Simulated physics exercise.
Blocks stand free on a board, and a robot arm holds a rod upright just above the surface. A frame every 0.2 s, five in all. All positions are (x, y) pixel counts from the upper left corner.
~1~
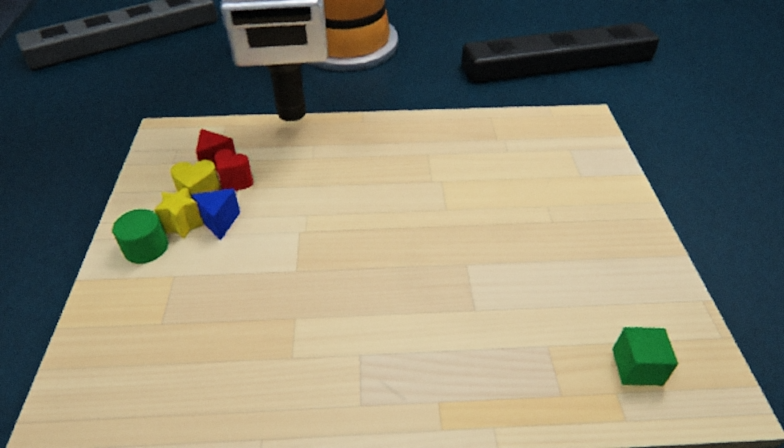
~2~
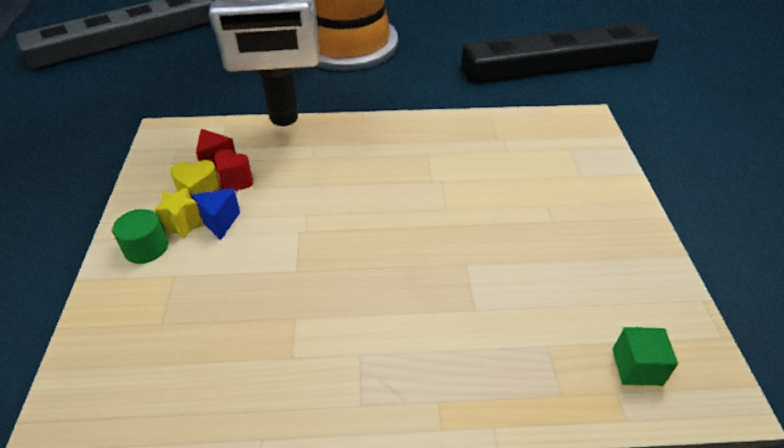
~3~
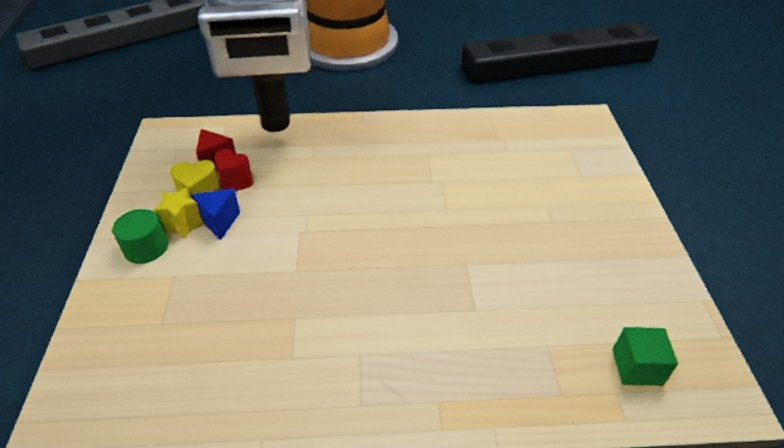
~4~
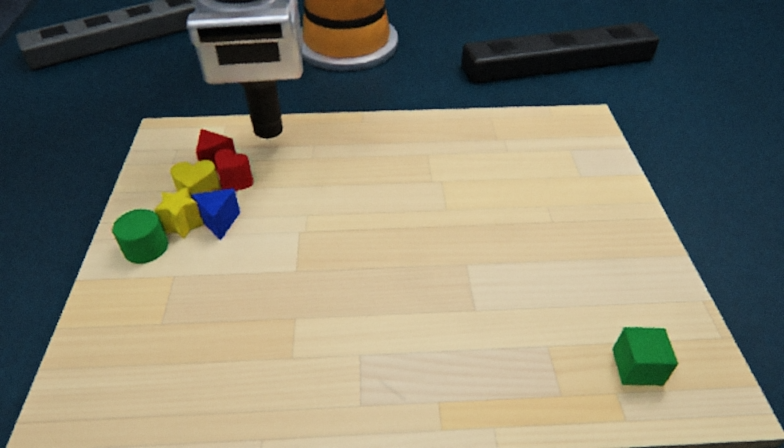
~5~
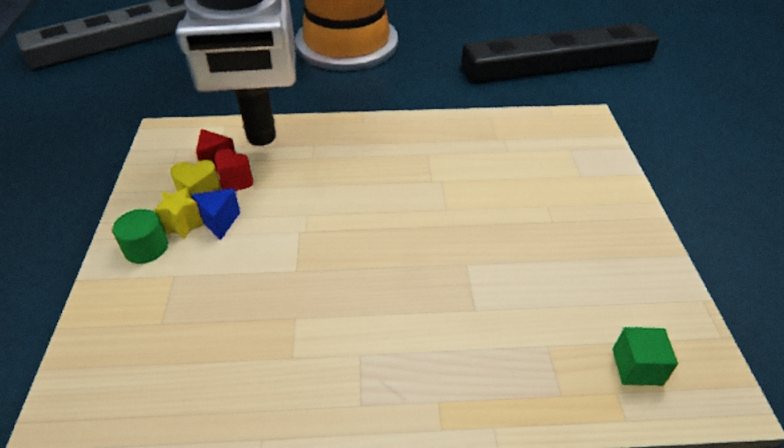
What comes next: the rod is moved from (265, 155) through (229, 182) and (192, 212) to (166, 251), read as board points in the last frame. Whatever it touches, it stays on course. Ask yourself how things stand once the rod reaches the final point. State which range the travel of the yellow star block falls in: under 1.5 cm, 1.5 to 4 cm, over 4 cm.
Over 4 cm.
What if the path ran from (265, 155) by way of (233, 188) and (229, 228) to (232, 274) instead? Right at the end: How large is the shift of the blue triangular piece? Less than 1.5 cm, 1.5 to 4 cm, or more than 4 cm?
It ends over 4 cm away.
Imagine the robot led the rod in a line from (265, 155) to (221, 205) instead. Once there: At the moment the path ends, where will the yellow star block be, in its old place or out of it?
Answer: Moved.
On the path given first. One third of the way, rod (224, 165); green disc (127, 231); yellow star block (162, 206), turned 35° anticlockwise; yellow heart-shaped block (177, 180), turned 50° clockwise; red heart-shaped block (215, 176), turned 25° anticlockwise.
Two thirds of the way, rod (186, 195); green disc (119, 238); yellow star block (149, 215), turned 60° anticlockwise; yellow heart-shaped block (151, 190), turned 90° clockwise; blue triangular piece (210, 219), turned 60° anticlockwise; red heart-shaped block (191, 206), turned 55° anticlockwise.
At the end, rod (159, 233); green disc (89, 260); yellow star block (122, 235), turned 60° anticlockwise; yellow heart-shaped block (143, 191), turned 115° clockwise; red triangular piece in place; blue triangular piece (214, 226), turned 95° anticlockwise; red heart-shaped block (183, 234), turned 100° anticlockwise.
